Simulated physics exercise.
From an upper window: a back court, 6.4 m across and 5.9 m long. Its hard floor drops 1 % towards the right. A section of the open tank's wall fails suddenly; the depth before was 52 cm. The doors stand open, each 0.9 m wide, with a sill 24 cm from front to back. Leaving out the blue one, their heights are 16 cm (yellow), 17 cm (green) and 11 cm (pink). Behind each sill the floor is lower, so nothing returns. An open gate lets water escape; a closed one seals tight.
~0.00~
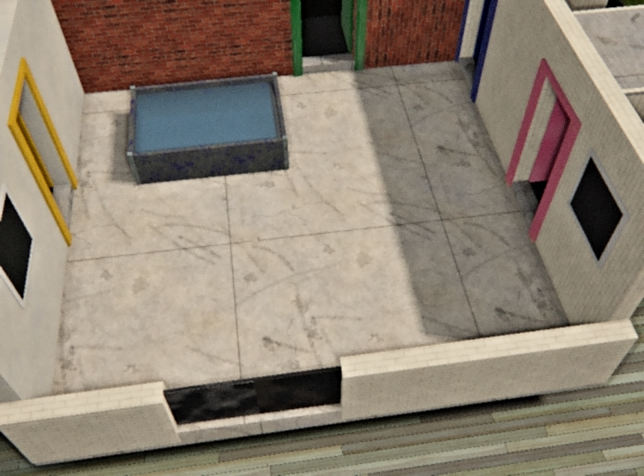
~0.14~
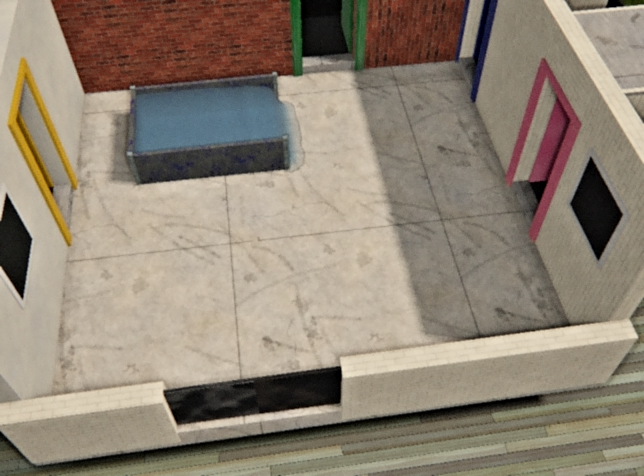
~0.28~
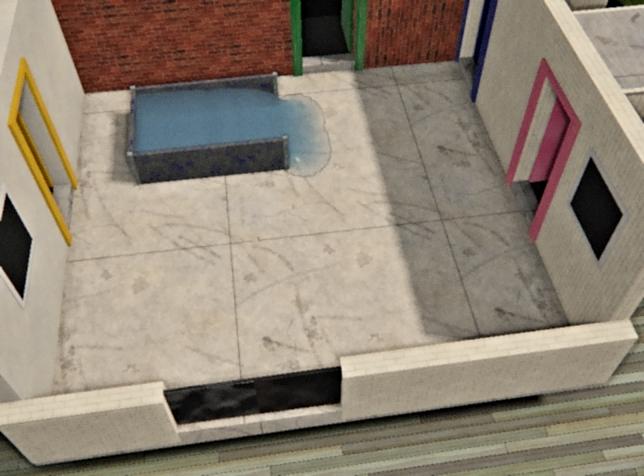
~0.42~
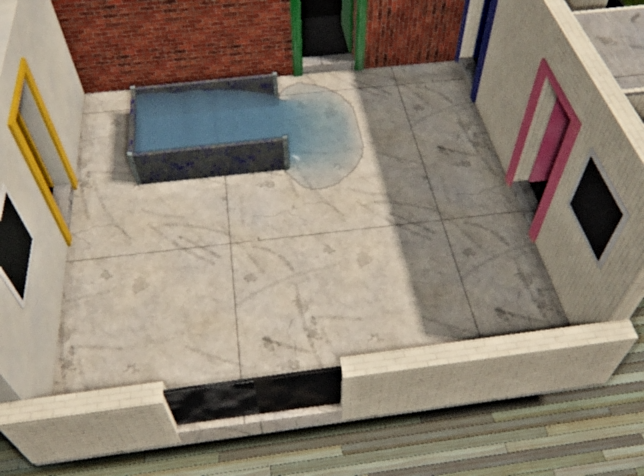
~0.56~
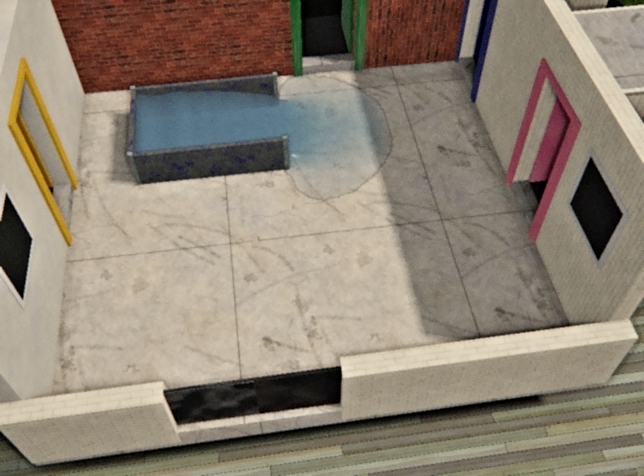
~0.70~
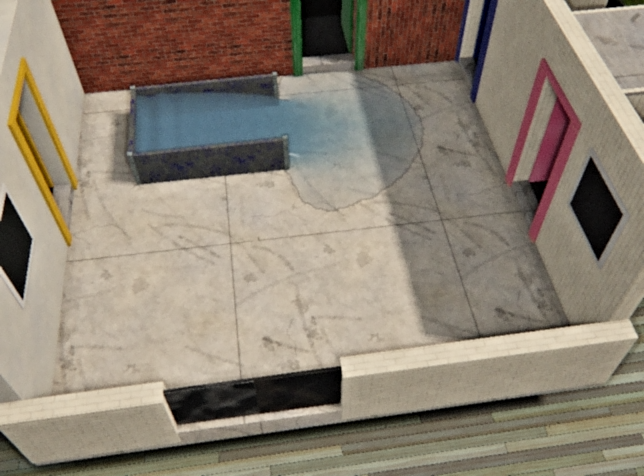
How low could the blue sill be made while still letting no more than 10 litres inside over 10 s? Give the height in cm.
Some 26 cm above the ground.
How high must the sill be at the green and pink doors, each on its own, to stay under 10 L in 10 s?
Roughly 7.0 cm at green and 11.5 cm at pink.
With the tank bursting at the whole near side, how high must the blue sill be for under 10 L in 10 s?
Some 9.0 cm.
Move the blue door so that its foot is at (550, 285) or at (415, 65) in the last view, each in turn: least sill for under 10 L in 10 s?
Roughly 9.5 and 20 cm.
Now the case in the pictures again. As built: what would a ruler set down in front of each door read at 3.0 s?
In cm: Yellow 0, green 7, pink 15, blue 27.
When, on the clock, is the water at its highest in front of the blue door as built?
At about 2.4 s.
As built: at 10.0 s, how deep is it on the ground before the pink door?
Some 7.5 cm.
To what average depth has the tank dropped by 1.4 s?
About 30 cm.
After 1.4 s water covers 25 % of the floor, deepest (22 cm) near (289, 139); 14 cm at the blue door, 0 litres in over its 12 cm sill.
After 3.0 s water covers 35 % of the floor; 27 cm at the blue door, 91 litres in over its 12 cm sill.
After 10.0 s water covers 85 % of the floor, deepest (9 cm) near (578, 359); 6 cm at the blue door, 156 litres in over its 12 cm sill.
At the blue door as built, the water arrived by 1.2 s and peaked near 30 cm at 2.4 s.
With a sill of 21 cm, 36 litres would have come in within the 10 s; with 28.5 cm, 5 litres. So under 10 litres takes about 26 cm.
